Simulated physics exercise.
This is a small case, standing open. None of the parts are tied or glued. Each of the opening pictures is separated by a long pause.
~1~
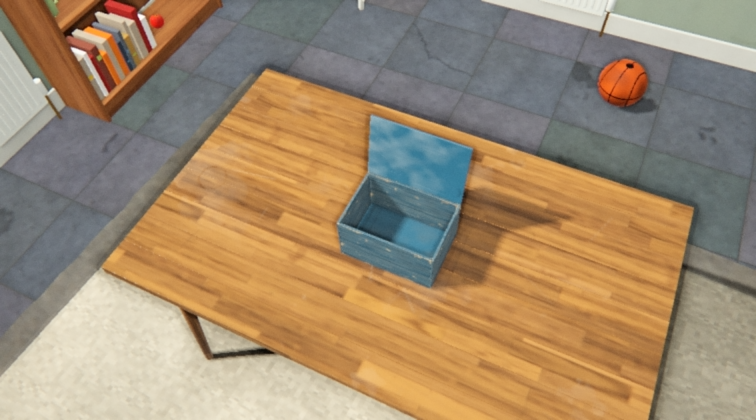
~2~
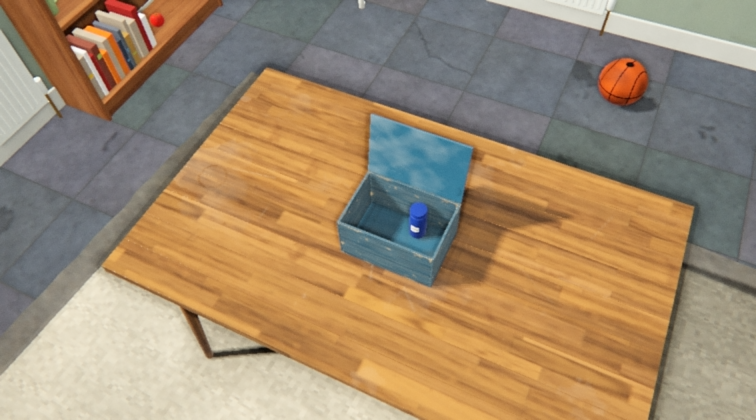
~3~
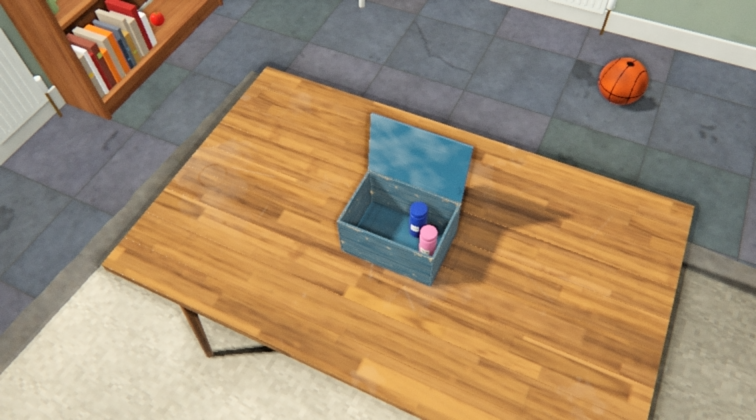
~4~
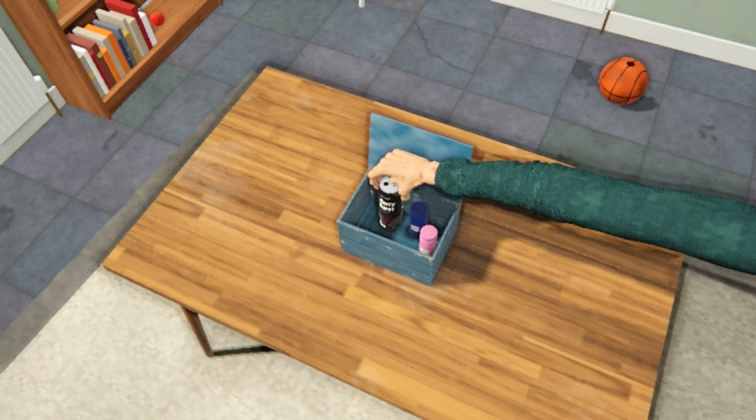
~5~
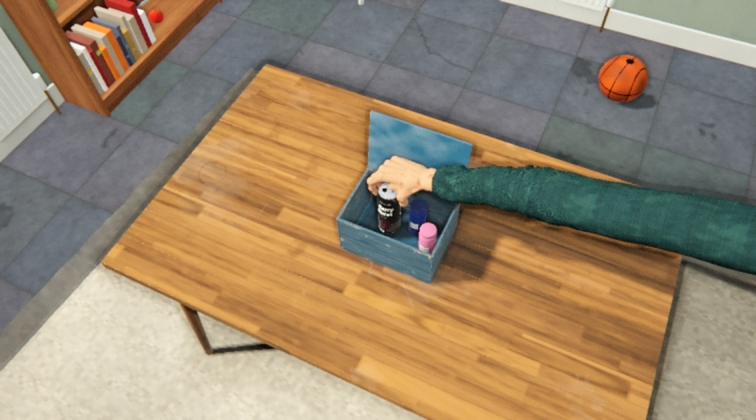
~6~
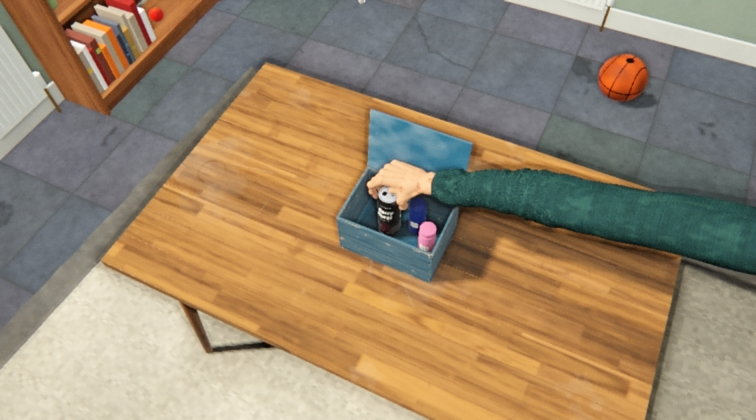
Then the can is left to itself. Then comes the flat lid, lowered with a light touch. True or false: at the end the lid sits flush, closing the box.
False, a gap remains.
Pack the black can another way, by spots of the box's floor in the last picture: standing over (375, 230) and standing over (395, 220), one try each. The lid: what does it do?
Case one: Lid stays raised; case two: Lid stays raised.
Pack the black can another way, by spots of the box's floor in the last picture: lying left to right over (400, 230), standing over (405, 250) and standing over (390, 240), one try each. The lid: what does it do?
The lid does shut the first time, won't shut the second time and won't shut the third time.
Then, 1.10 s on from there, lid starting down.
Then, 1.40 s on from there, lid 72° above the rim.
Then, 1.60 s on from there, lid 58° above the rim.
Then, 1.80 s on from there, lid 40° above the rim.
In the end, lid 30° above the rim; all 3 unmoved. At the end, from the last picture's camera, black can near (389, 213).
